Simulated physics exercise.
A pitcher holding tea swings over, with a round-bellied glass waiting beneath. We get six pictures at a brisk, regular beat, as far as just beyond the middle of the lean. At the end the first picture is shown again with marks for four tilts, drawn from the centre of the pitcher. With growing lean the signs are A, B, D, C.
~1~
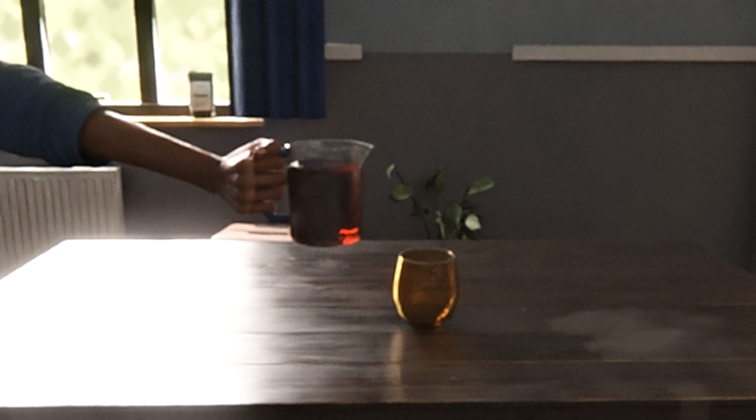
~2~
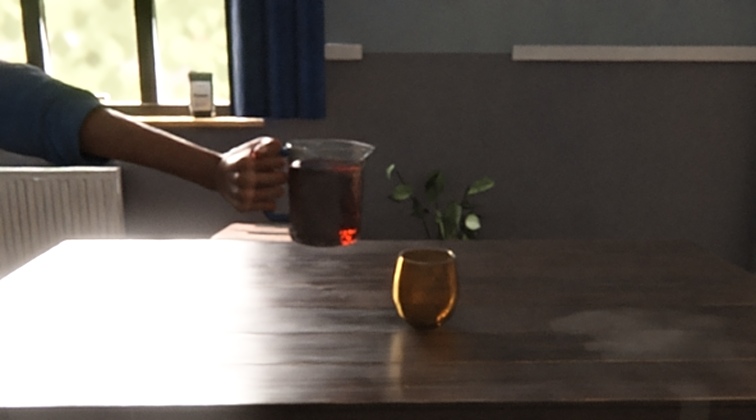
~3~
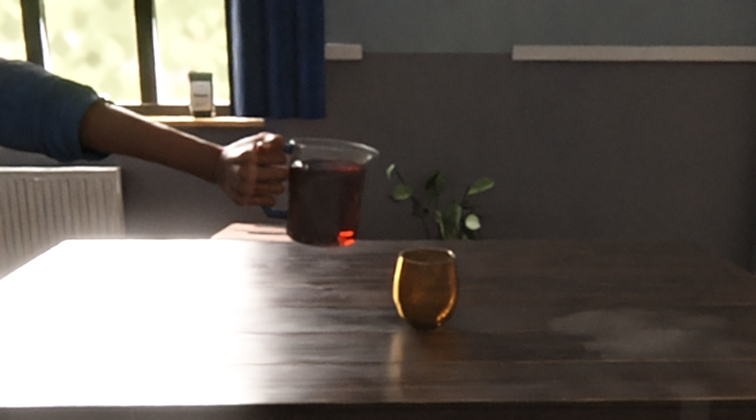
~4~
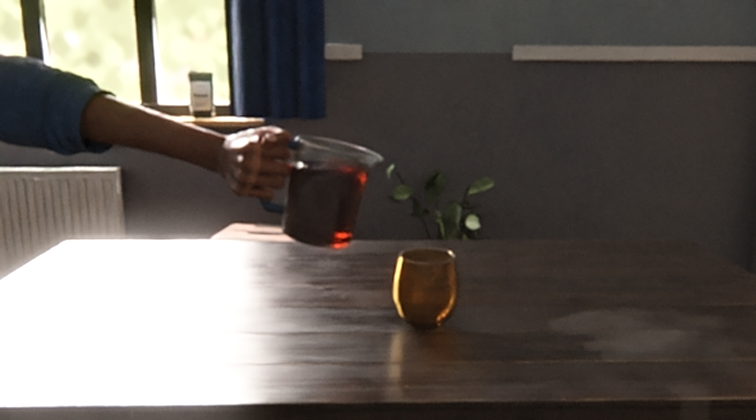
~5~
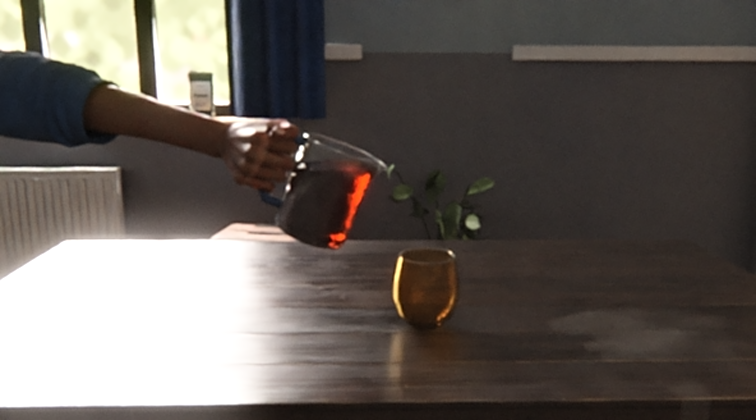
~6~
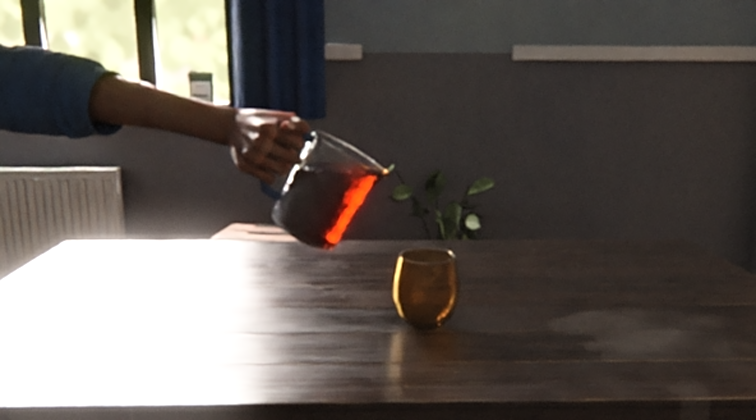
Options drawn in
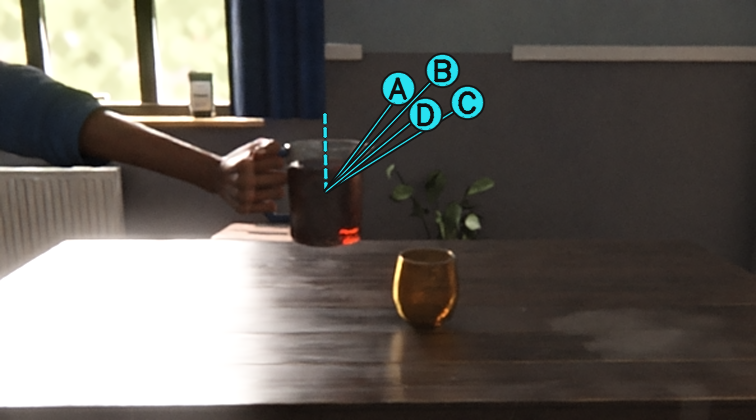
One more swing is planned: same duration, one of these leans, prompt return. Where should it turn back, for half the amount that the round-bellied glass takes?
The best tilt is C.
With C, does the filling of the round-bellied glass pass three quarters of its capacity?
No, it does not.
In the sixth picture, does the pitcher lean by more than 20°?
Yes.
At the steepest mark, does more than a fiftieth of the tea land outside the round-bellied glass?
No.
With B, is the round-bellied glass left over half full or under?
Under.
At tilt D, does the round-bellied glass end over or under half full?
Under.
In cyan, A at (390, 104); B at (430, 82); C at (453, 111); D at (410, 123).
With A, the round-bellied glass ends with about 11 % of what it can hold.
With B, the round-bellied glass ends with about 21 % of what it can hold.
With C, the round-bellied glass ends with about 49 % of what it can hold.
With D, the round-bellied glass ends with about 33 % of what it can hold.
